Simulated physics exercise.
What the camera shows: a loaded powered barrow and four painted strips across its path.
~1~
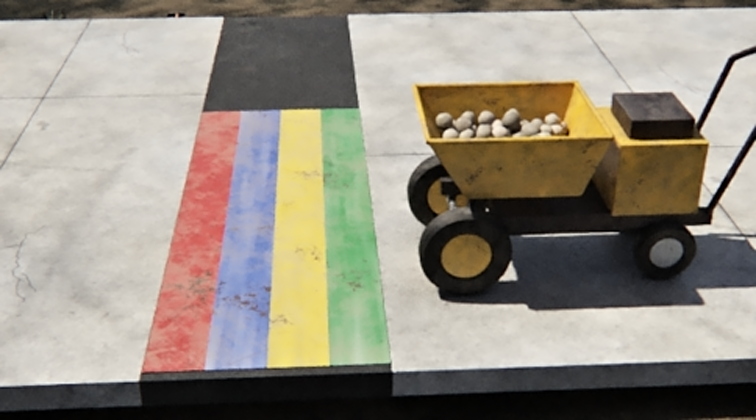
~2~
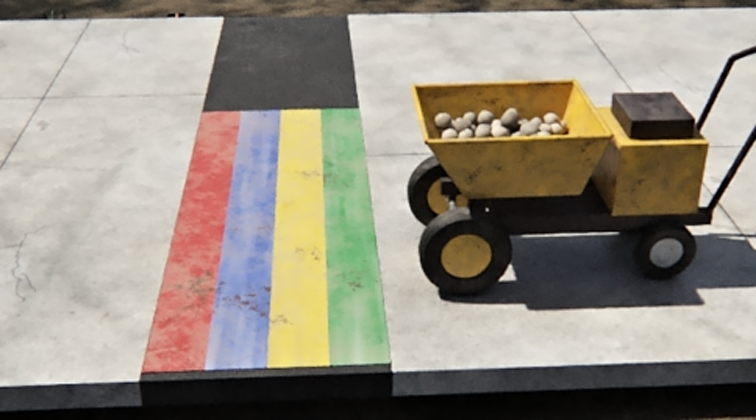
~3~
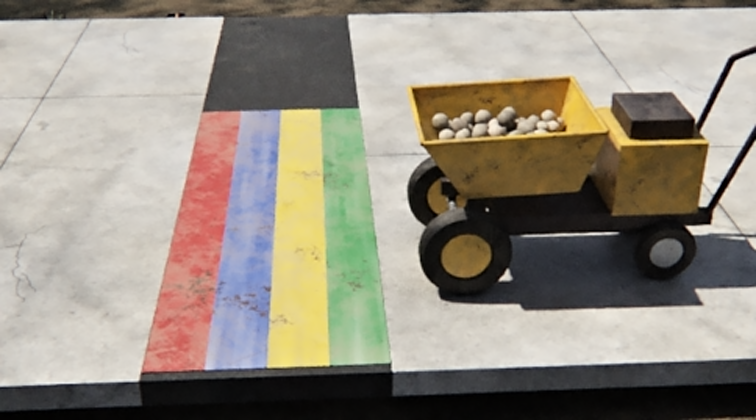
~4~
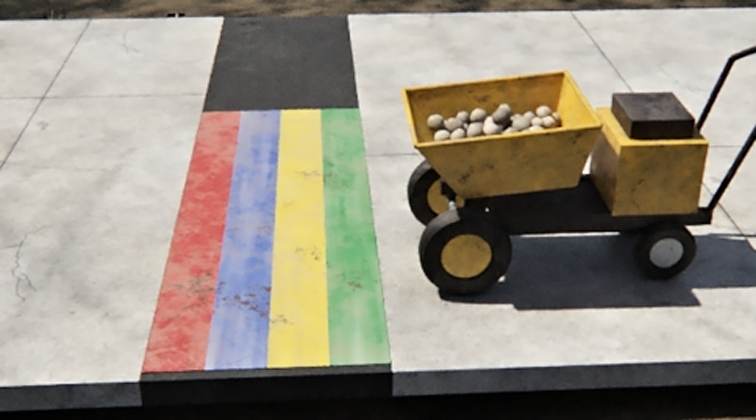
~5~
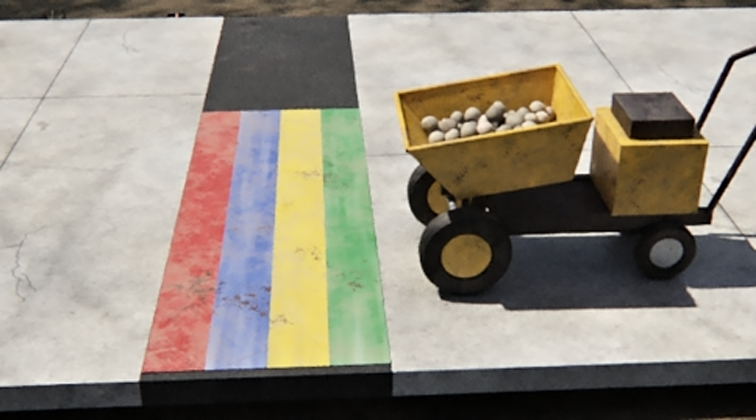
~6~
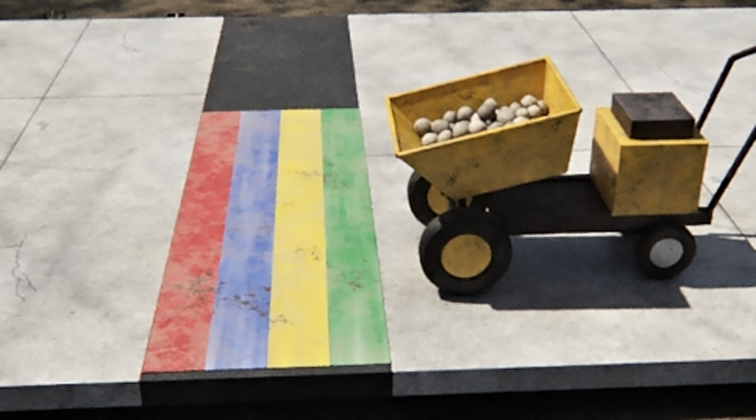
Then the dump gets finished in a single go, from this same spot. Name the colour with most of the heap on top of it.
Yellow.
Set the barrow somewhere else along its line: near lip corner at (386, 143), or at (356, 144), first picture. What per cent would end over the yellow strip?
You'd see around 30 per cent the first time and around 0 per cent the second.
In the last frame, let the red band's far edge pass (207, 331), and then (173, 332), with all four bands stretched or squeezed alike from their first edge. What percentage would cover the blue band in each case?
30 and 30 in a hundred.
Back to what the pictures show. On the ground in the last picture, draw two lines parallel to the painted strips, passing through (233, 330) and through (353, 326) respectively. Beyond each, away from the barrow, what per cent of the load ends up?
Near 20 % and near 100 %, in that order.
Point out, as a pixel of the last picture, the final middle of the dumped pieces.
Close to (289, 257) in the last view.
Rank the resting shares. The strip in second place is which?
Next in line is that blue strip.
Just after the last frame, skip tipped steeply; every one in the skip.
A moment on, skip tipped right over; almost all in the skip; about a tenth over the yellow strip.
Further on, skip tipped right over; roughly a third in the skip; just a few over the green strip; roughly a third over the yellow strip; roughly a quarter over the blue strip; about a tenth over the red strip.
When it is over, skip tipped right over; just a few in the skip; about a tenth over the green strip; roughly half over the yellow strip; roughly a quarter over the blue strip; about a tenth over the red strip; just a few off the paint.
